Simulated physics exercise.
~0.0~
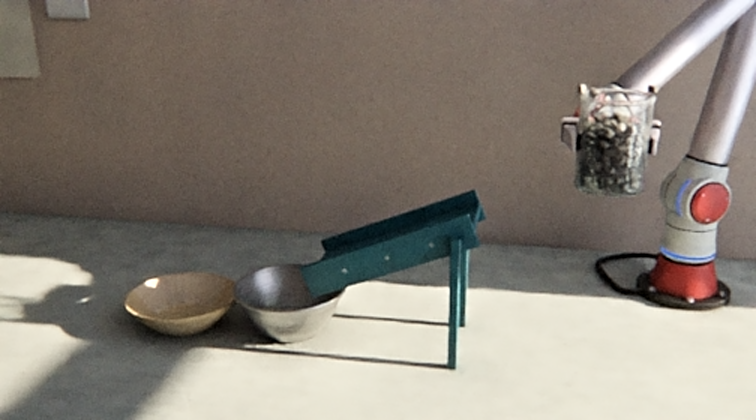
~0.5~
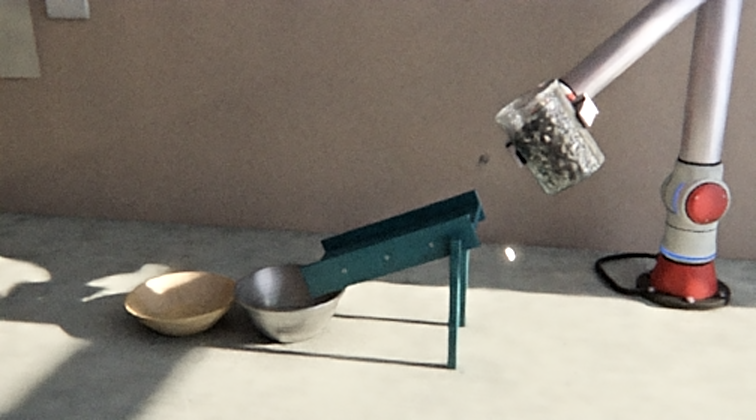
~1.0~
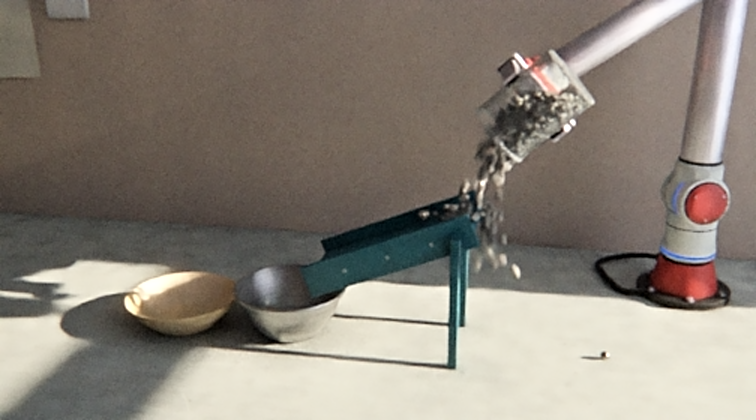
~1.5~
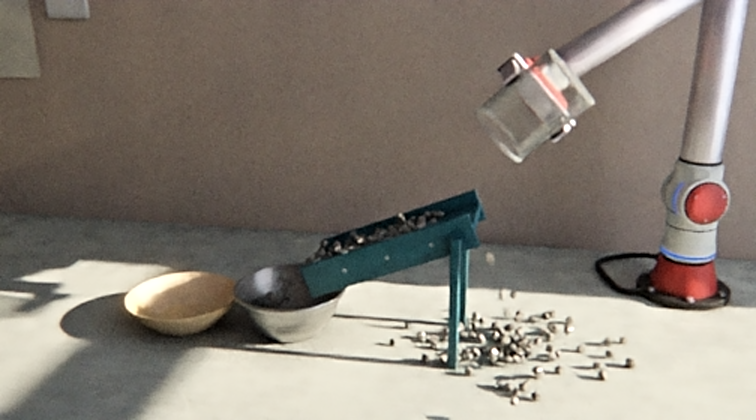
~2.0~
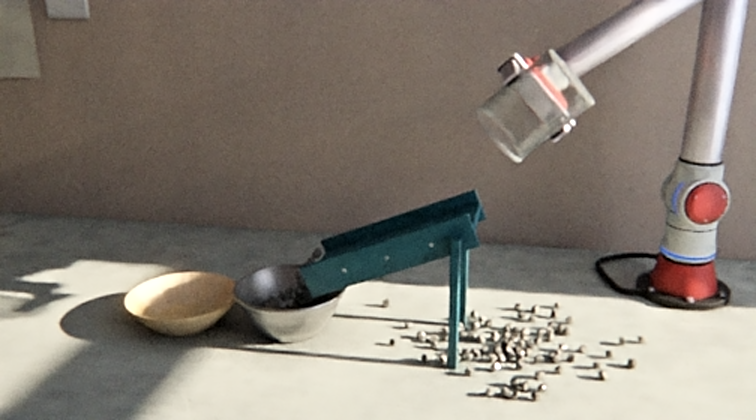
Robot arm tipping a clear beaker of pebbles over a sloping green chute, many sliding into a metal bowl, others scattering below.
